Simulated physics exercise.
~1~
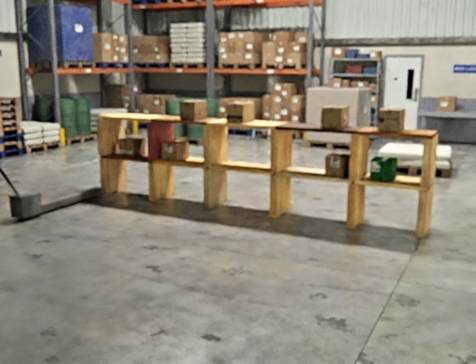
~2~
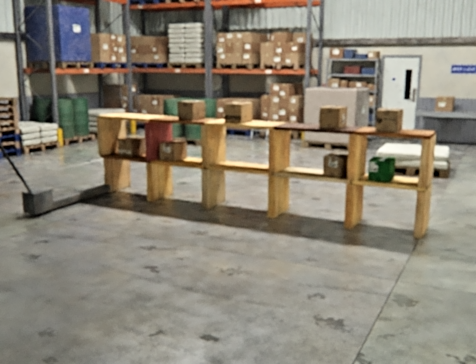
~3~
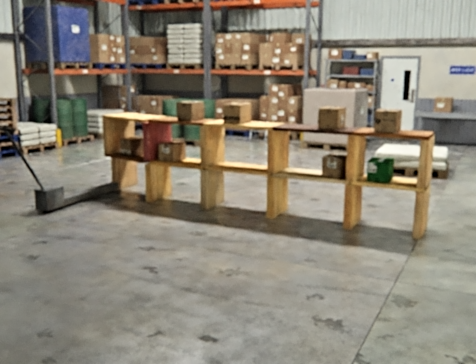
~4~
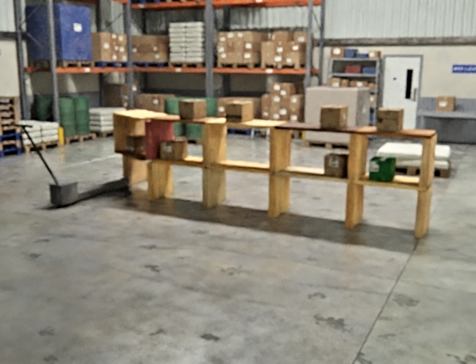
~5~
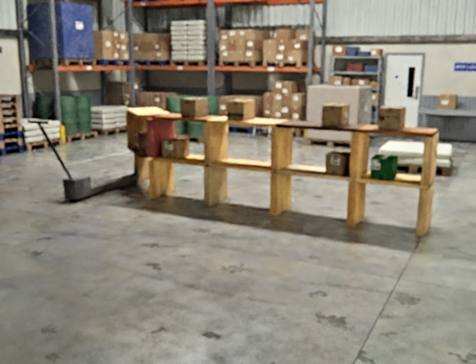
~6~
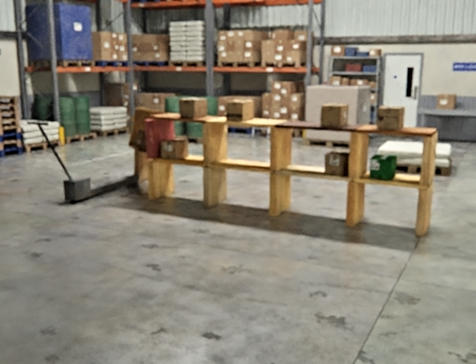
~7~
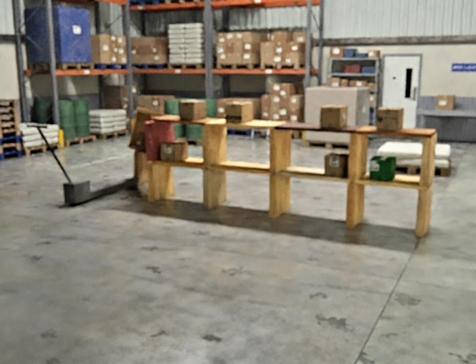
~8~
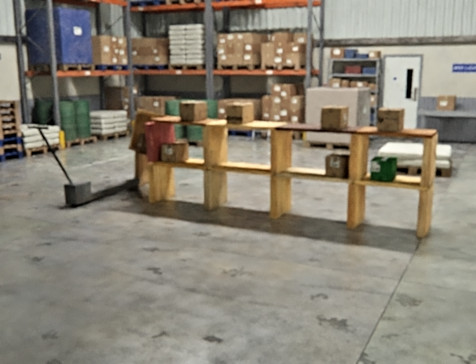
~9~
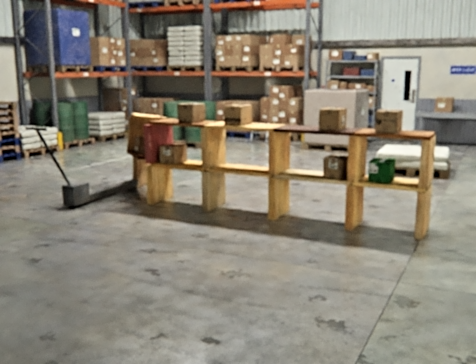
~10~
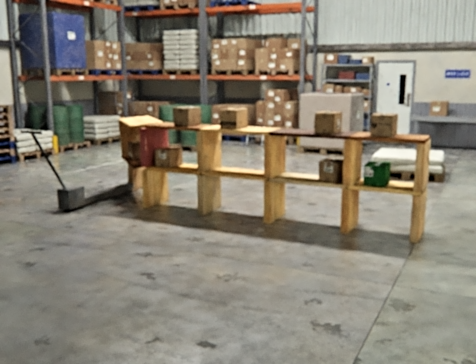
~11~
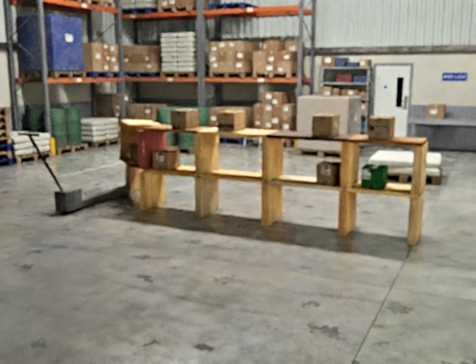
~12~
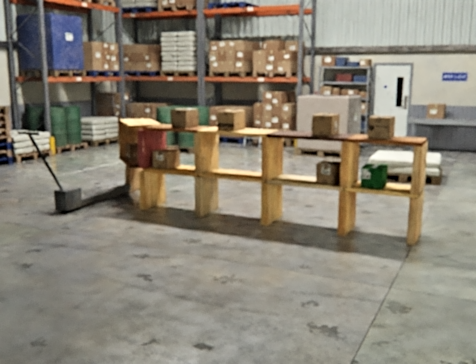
A low jack pushes the left end of a makeshift timber rack rightward, and nothing falls.
